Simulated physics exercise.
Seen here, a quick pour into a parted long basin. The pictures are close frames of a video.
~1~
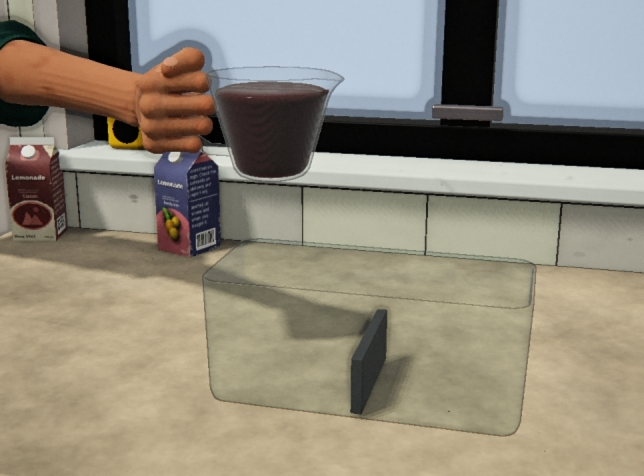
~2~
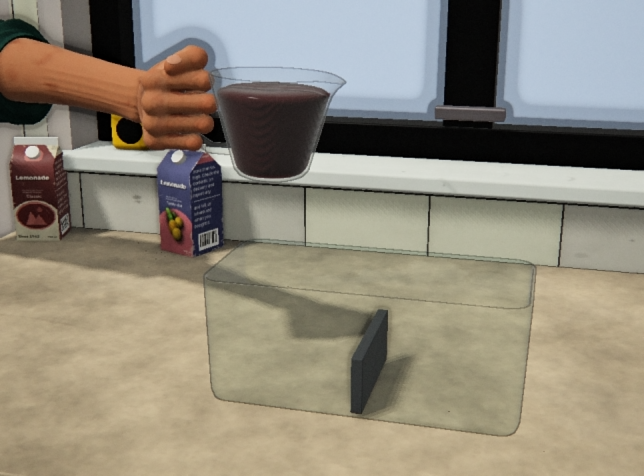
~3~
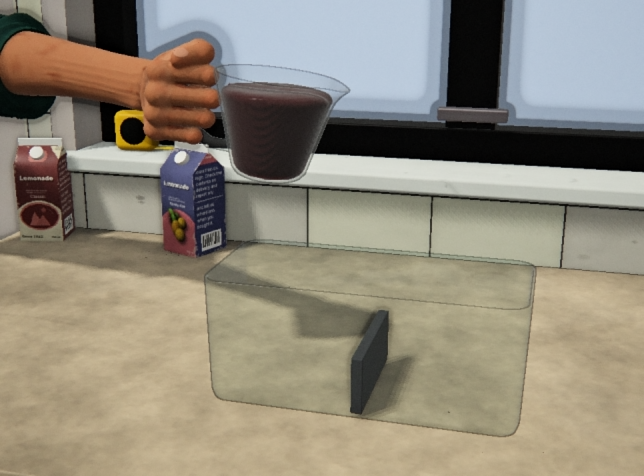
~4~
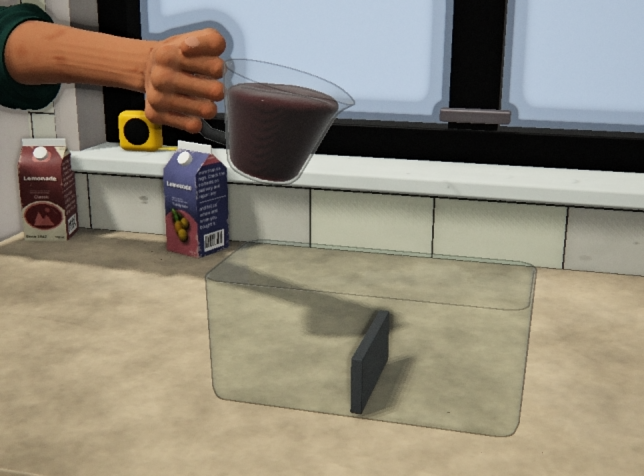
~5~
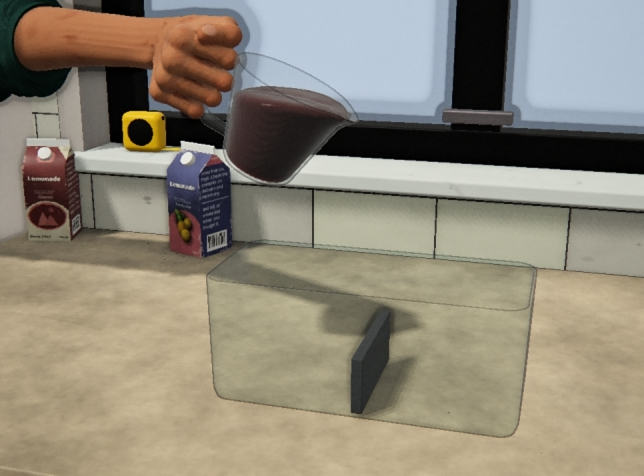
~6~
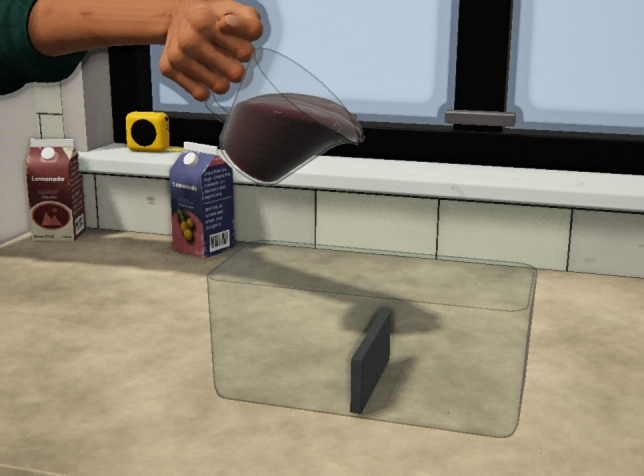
On a kitchen counter by a window, a hand held a clear jug of dark liquid above an empty glass basin with a small divider, then steadily tilted it right until the liquid reached the lip.
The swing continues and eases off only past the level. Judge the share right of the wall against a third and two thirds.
In the end from a third to two thirds is right of the wall.
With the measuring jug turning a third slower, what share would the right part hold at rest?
Near 70 %.
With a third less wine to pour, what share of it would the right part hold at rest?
About 35 per cent.
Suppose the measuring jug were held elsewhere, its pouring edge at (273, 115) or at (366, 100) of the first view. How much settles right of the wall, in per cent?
First some 5, then 65 per cent.
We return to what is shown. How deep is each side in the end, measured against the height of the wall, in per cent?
Near 20 on the left, 20 on the right.
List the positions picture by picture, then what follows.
Tilt 0°; pouring edge (344, 78); surface from (220, 87) to (329, 91); the long basin's rim runs from (224, 259) to (534, 286); the wall's top is at (370, 334), in the first frame.
Tilt 2°; pouring edge (346, 82); surface from (223, 87) to (330, 93), in the second frame.
Tilt 7°; pouring edge (350, 90); surface from (226, 85) to (333, 97), in the third frame.
Tilt 15°; pouring edge (355, 103); surface from (233, 85) to (340, 103), in the fourth frame.
Tilt 26°; pouring edge (358, 121); surface from (239, 91) to (352, 112), in the fifth frame.
Tilt 39°; pouring edge (358, 141); surface from (241, 104) to (353, 126); 4 per cent is over the edge, in the sixth frame.
A moment on, the measuring jug is tipped right over and 19 per cent is still to pour, 8 is left of the wall and 45 right of it.
Next, the measuring jug is tipped right over and 0 per cent is still to pour, 44 is left of the wall and 51 right of it.
Then the measuring jug is tipped right over and 0 per cent is still to pour, 44 is left of the wall and 52 right of it.
Later the measuring jug is tipped right over and 0 per cent is still to pour, 45 is left of the wall and 52 right of it.
In the end 45 per cent lies left of the wall, 52 right of it and 3 outside.
